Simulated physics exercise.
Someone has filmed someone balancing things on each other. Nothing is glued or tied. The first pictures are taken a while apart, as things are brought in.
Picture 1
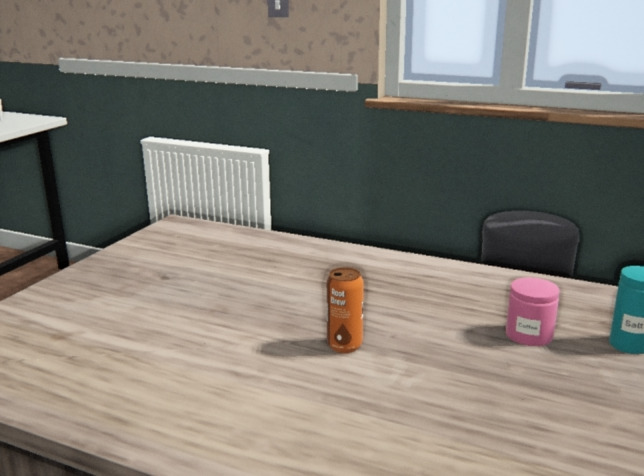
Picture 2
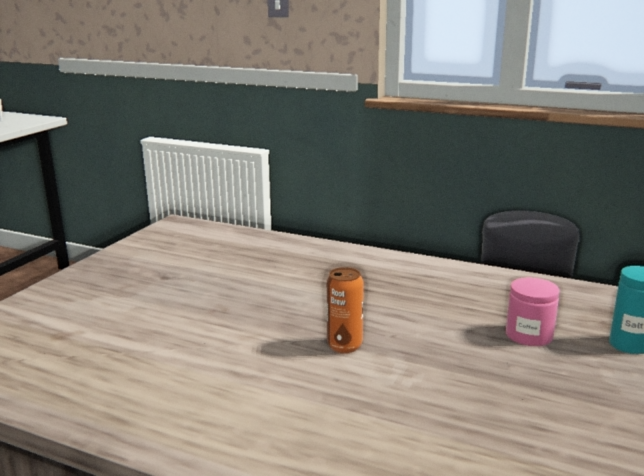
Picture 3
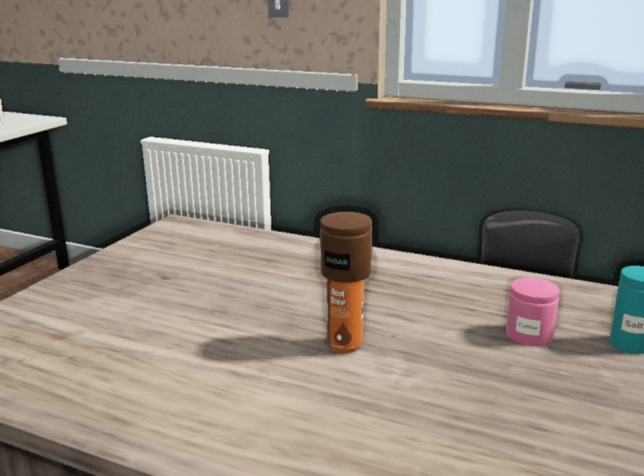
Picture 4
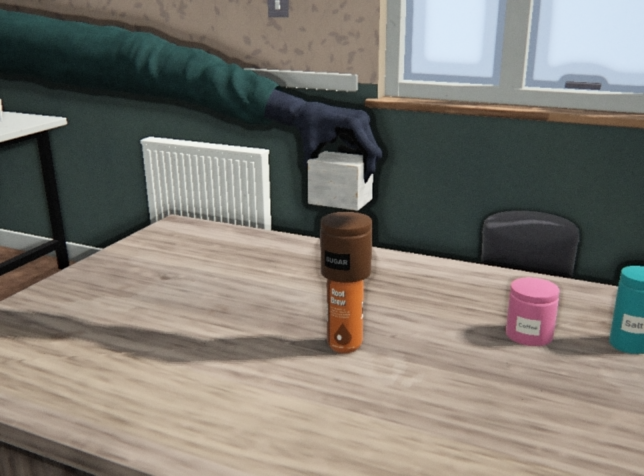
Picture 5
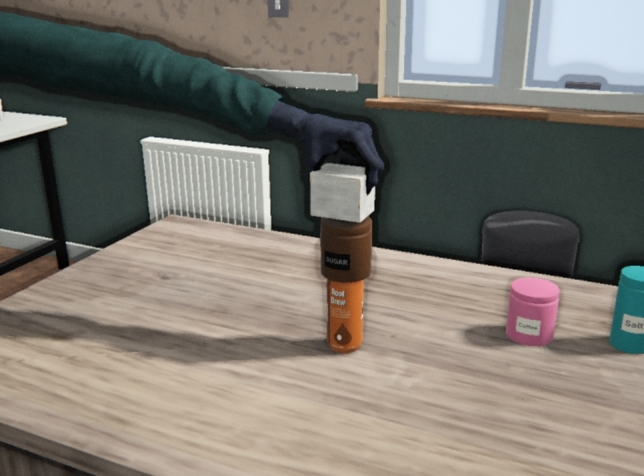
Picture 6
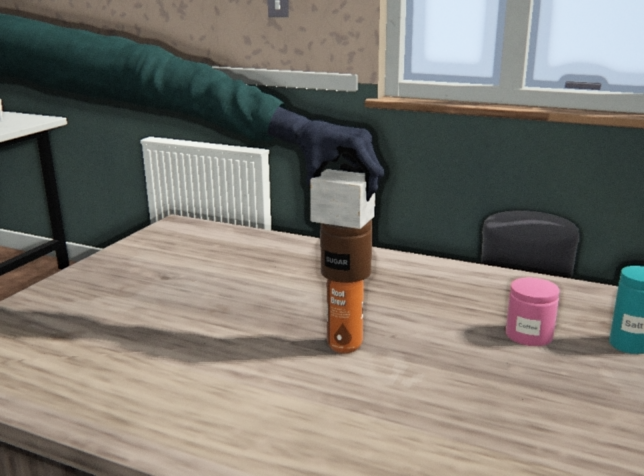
A gloved hand lowering a white block onto a brown jar stacked on an orange can, beside pink and turquoise jars.
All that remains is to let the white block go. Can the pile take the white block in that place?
Outcome: The pile stays up.
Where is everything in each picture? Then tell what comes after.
The last thing is not in view yet; turquoise jar (636, 310), in the first picture.
The last thing is not in view yet; pink jar (532, 311), in the second picture.
The last thing is not in view yet; turquoise jar (636, 310), in the third picture.
Still above its spot; white block (341, 180); pink jar (532, 311), in the fourth picture.
Still above its spot; white block (343, 192); turquoise jar (636, 310), in the fifth picture.
Set down, still held; white block (343, 198); pink jar (532, 311), in the sixth picture.
Then, 0.30 s later than the last frame, all is still.
Then, 0.70 s later than the last frame, white block resting near (343, 199).
When it is over, all 5 as before. End places, in pixels of the last picture, white block near (343, 199). The pile holds.
